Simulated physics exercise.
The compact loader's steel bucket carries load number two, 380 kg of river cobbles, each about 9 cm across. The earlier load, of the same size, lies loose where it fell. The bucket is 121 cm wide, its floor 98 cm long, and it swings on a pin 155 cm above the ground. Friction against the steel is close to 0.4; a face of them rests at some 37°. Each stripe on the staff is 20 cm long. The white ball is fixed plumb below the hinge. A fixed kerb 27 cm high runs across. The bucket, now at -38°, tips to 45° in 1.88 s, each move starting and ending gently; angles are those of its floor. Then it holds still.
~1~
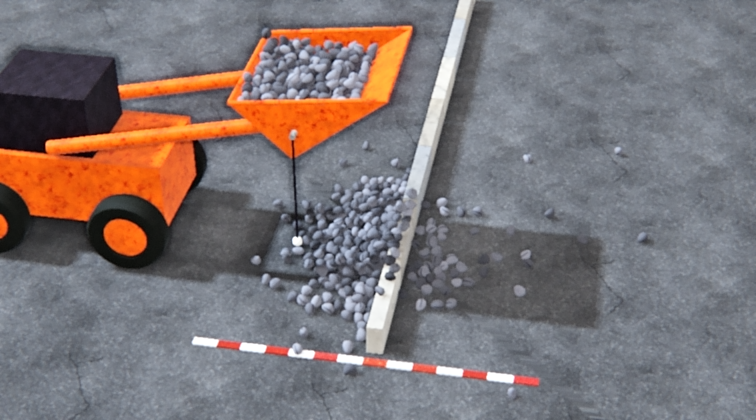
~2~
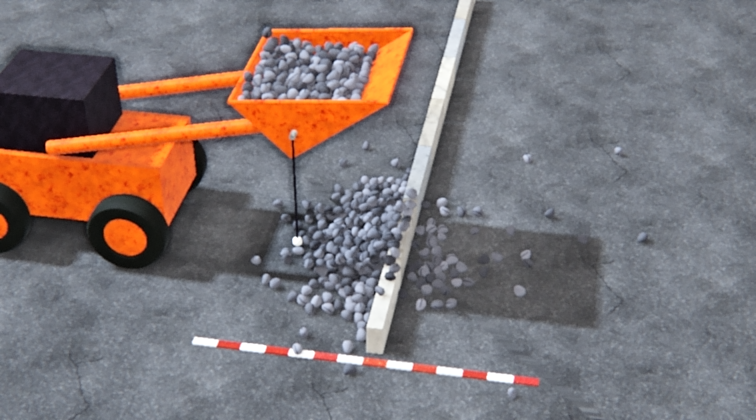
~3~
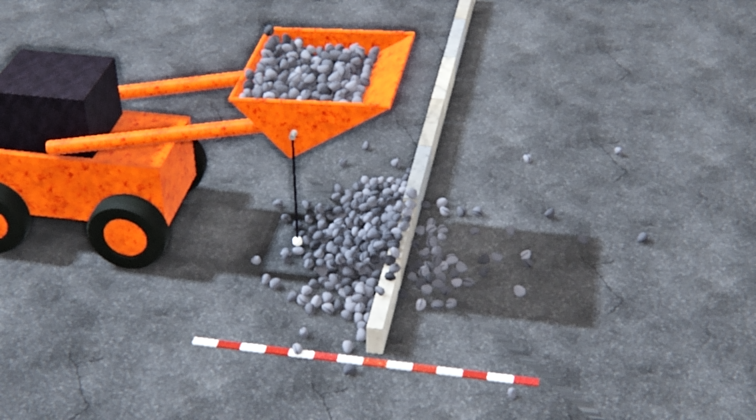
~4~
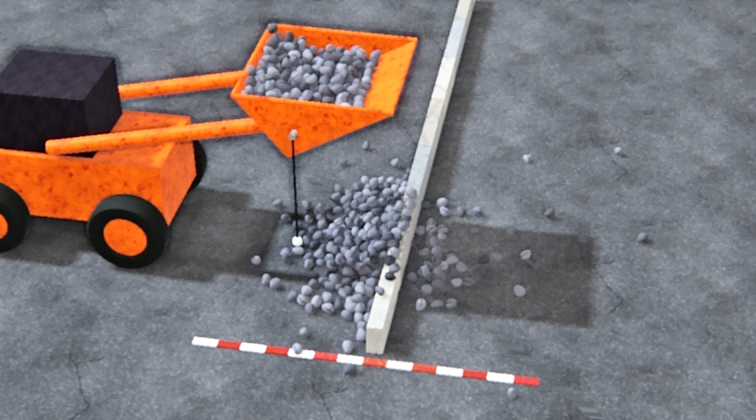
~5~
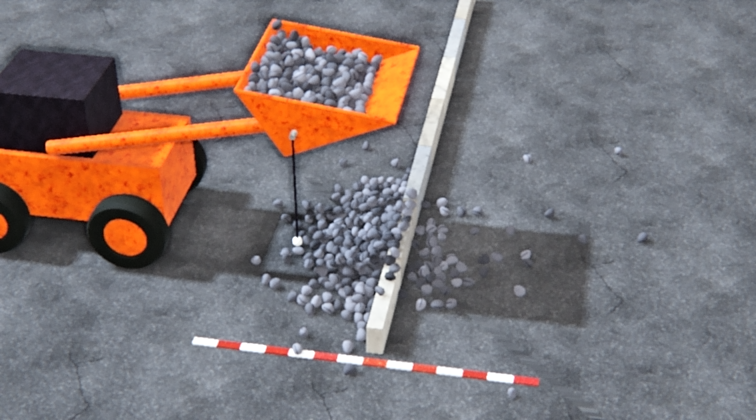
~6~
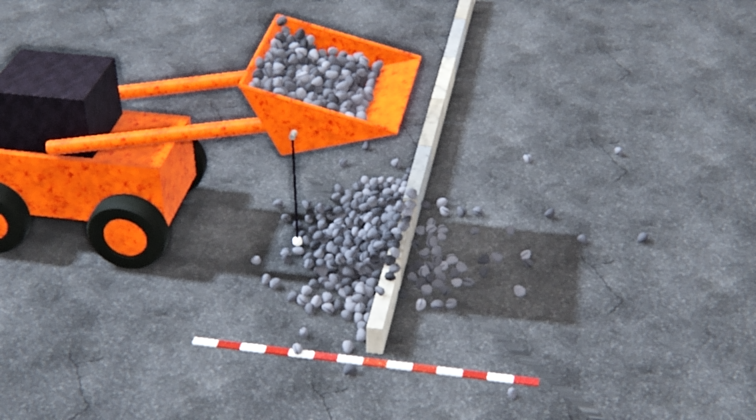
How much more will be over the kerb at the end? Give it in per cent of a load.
About 82 per cent.
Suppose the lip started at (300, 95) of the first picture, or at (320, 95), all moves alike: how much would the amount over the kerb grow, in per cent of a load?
First some 0, then 5 per cent.
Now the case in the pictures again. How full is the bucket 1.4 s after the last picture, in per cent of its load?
About 15 per cent.
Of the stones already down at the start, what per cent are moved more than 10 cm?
Roughly 10 per cent of them.
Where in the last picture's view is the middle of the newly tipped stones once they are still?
Near (452, 252).
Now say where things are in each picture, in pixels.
The bucket is at -38°, its lip at (387, 101); the top of the load is at (301, 53). The earlier load is highest near (400, 222), 33 cm above ground level, 85 % on this side of the kerb, 15 % over the kerb, in the first picture.
The bucket is at -37°, its lip at (388, 102); the top of the load is at (296, 50), in the second picture.
Lip at (390, 107), floor tilted -34°, highest stones at (285, 48), in the third picture.
Lip at (393, 113), floor tilted -30°, highest stones at (278, 44), in the fourth picture.
The bucket is at -25°, its lip at (395, 122); the top of the load is at (282, 42), in the fifth picture.
The bucket is at -18°, its lip at (397, 132); the top of the load is at (284, 39), in the sixth picture.
Then, 0.8 s after the last picture the floor is at 32°; in per cent of one load, 98 in the bucket, 88 on this side of the kerb, 15 over the kerb; the foremost stones are at (562, 251).
Then, 1.4 s after the last picture the floor is at 45°; in per cent of one load, 15 in the bucket, 123 on this side of the kerb, 63 over the kerb; the foremost stones are at (562, 251).
Then, 1.7 s after the last picture the floor is at 45°; in per cent of one load, 0 in the bucket, 109 on this side of the kerb, 91 over the kerb; the foremost stones are at (575, 226).
Then, 4.5 s after the last picture the floor is at 45°; in per cent of one load, 0 in the bucket, 104 on this side of the kerb, 96 over the kerb; the foremost stones are at (624, 234). Net gain over the kerb, 82.
